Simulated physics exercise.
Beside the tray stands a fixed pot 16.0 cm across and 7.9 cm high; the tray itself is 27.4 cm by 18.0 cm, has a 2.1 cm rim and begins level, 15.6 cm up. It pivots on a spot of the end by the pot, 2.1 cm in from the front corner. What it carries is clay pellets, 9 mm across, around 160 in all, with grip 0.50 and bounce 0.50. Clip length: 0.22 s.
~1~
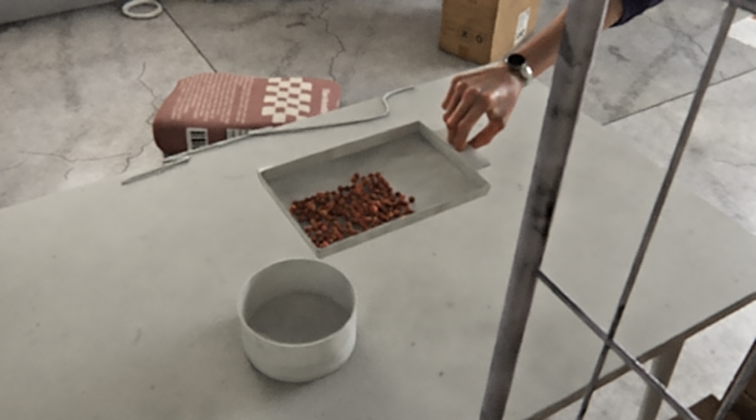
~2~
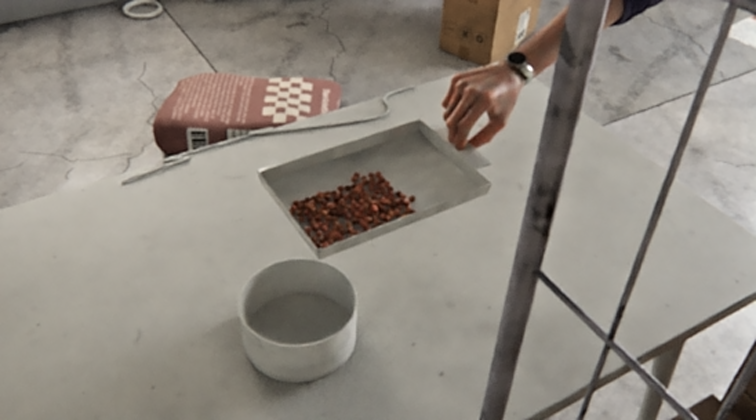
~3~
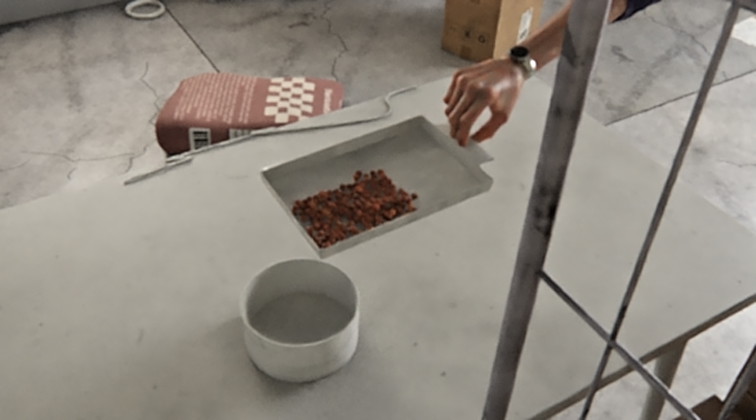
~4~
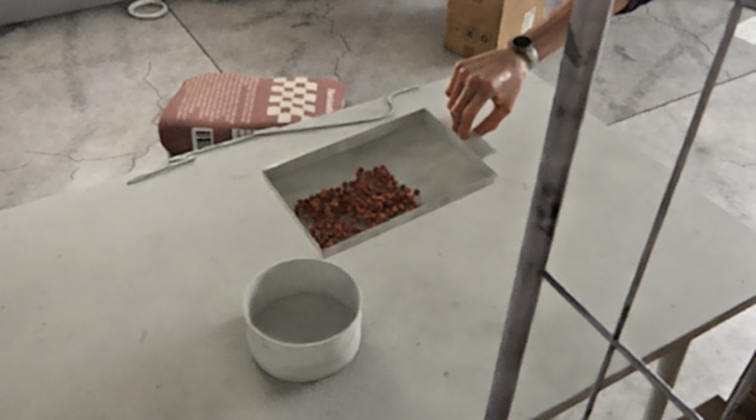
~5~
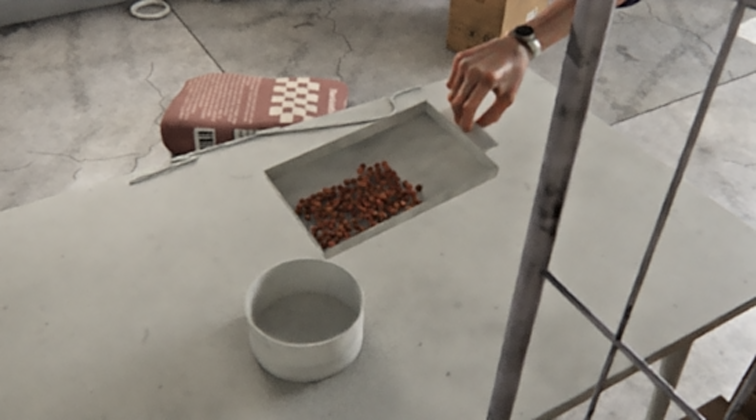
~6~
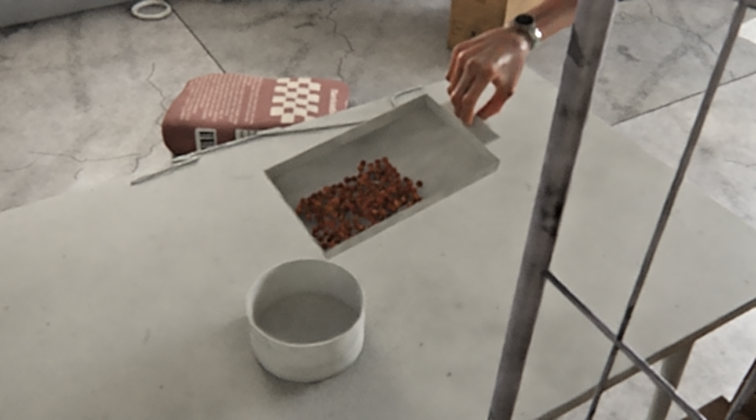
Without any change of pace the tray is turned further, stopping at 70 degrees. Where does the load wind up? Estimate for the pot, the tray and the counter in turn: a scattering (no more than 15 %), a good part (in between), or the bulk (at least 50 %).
Estimate - pot: A scattering, left on the tray: The bulk, counter: A scattering.
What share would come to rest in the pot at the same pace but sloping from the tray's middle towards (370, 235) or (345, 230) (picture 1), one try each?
Some 5 and 5 per cent.
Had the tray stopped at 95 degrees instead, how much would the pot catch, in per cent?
That would be around 75 percent.
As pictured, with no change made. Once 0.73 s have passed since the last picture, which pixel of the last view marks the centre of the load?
At that moment the load's centre is around (321, 205).
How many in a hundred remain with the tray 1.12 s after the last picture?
Close to 95 in a hundred.
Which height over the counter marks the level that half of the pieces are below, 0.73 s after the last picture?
Roughly 20 centimetres, more or less.
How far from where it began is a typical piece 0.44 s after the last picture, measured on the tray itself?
About 3 cm.
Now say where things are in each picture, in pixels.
The first frame shows tray tilt 0 degrees, front corners at (319, 248) and (488, 184); middle of the pieces at (352, 209); pot at (298, 299).
The second frame shows tray tilt 1 degrees, front corners at (319, 248) and (489, 183); middle of the pieces at (352, 208).
The third frame shows tray tilt 2 degrees, front corners at (321, 248) and (491, 179); middle of the pieces at (354, 207).
The fourth frame shows tray tilt 5 degrees, front corners at (323, 248) and (494, 173), lowest corner left front; middle of the pieces at (356, 205).
The fifth frame shows tray tilt 8 degrees, front corners at (324, 249) and (496, 166), lowest corner left front; middle of the pieces at (358, 203).
The sixth frame shows tray tilt 10 degrees, front corners at (325, 250) and (497, 160), lowest corner left front; middle of the pieces at (359, 201); pot at (306, 300).
Then, 0.44 s after the last picture, tilt 39 degrees; the tray holds 100 %, the pot 0 %.
Then, 0.73 s after the last picture, tilt 58 degrees; the tray holds 100 %, the pot 0 %.
Then, 1.12 s after the last picture, tilt 70 degrees; the tray holds 95 %, the pot 0 %.
In the end, pot 5 %, tray 95 %, counter 0 %.
